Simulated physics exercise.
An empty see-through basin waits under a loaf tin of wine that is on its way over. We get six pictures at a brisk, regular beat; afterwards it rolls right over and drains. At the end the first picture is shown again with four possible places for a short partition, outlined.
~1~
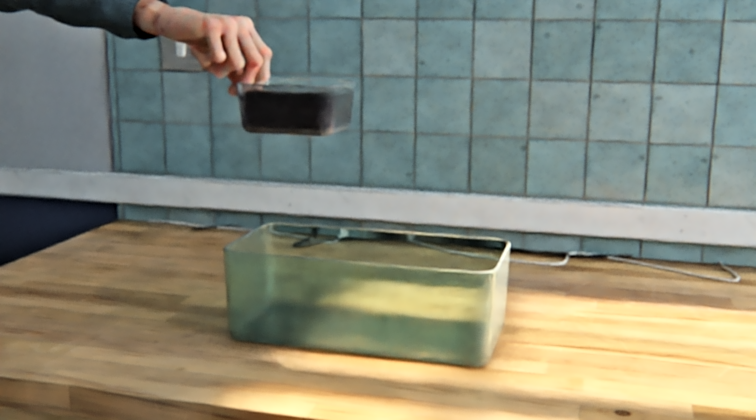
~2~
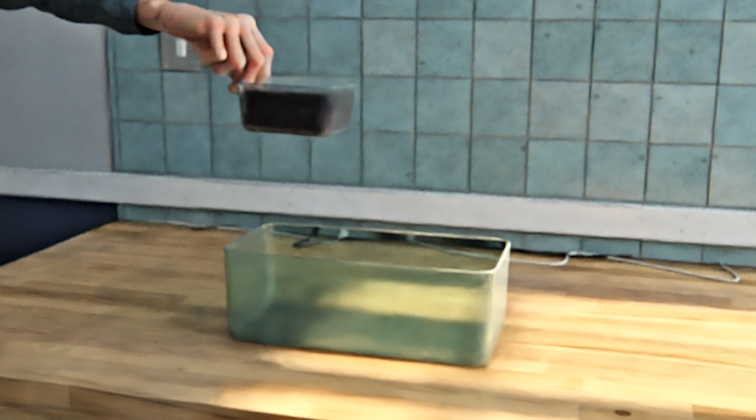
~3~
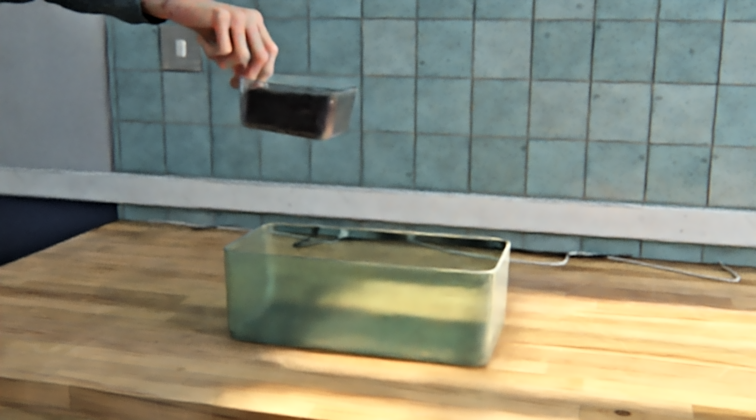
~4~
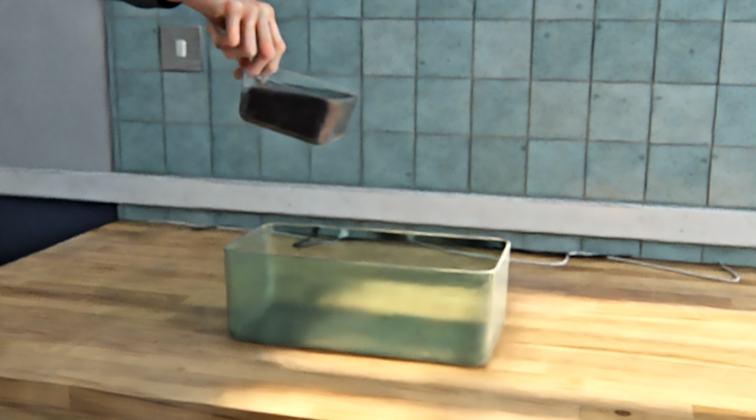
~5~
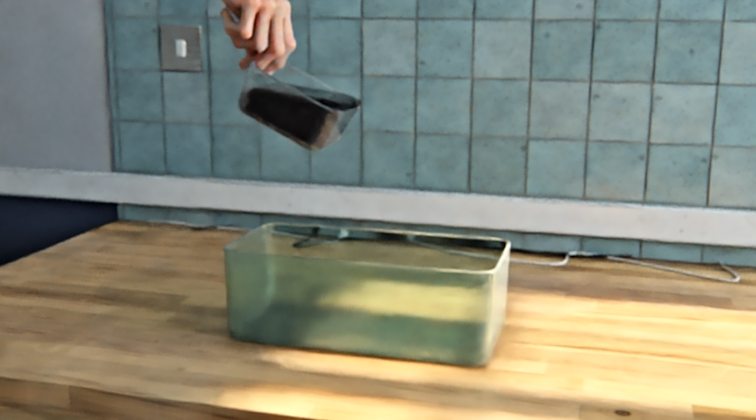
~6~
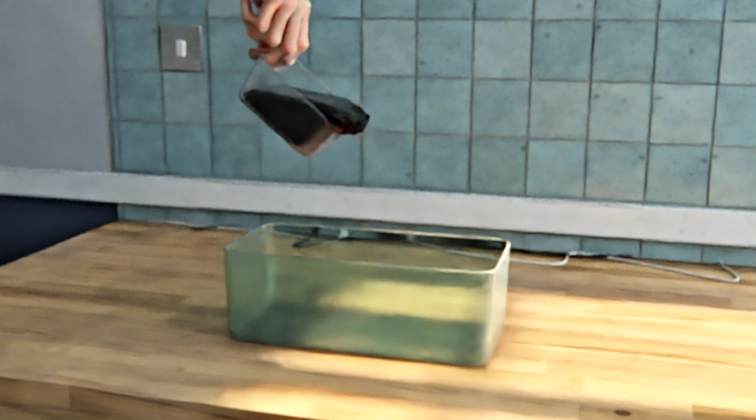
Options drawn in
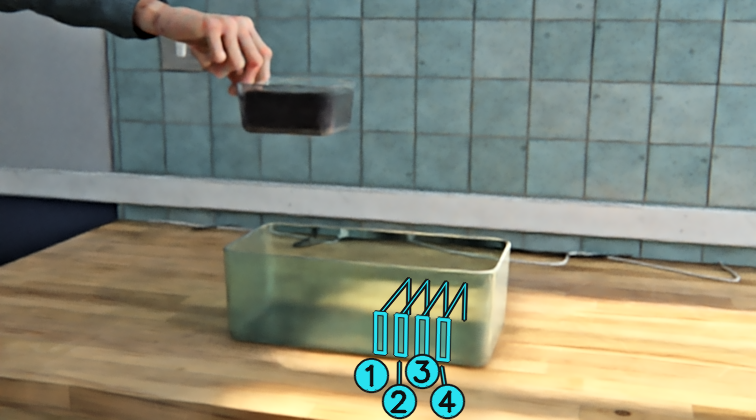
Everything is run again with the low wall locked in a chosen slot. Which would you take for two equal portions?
1 is best.
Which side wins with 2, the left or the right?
More ends on the left.
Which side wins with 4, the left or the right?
The left side.
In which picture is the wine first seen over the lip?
Picture 5.
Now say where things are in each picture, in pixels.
The first picture shows upright, lip at (344, 83); basin from (231, 336) to (491, 365); nothing has left yet.
The second picture shows upright, lip at (345, 85); nothing has left yet.
The third picture shows tipped about 7°, lip at (346, 90); nothing has left yet.
The fourth picture shows tipped about 16°, lip at (348, 97); nothing has left yet.
The fifth picture shows tipped about 27°, lip at (349, 108); wine is over the lip, down to (349, 108).
The sixth picture shows tipped about 39°, lip at (347, 120); wine is over the lip, down to (358, 132).
On the marked copy, 1 at (378, 360); 2 at (399, 362); 3 at (420, 364); 4 at (441, 367).
With 1, about 49 % ends left of the wall and 49 % right of it.
With 2, about 82 % ends left of the wall and 12 % right of it; 6 % is lost outside.
With 3, about 91 % ends left of the wall and 5 % right of it; 4 % is lost outside.
With 4, about 91 % ends left of the wall and 6 % right of it; 3 % is lost outside.
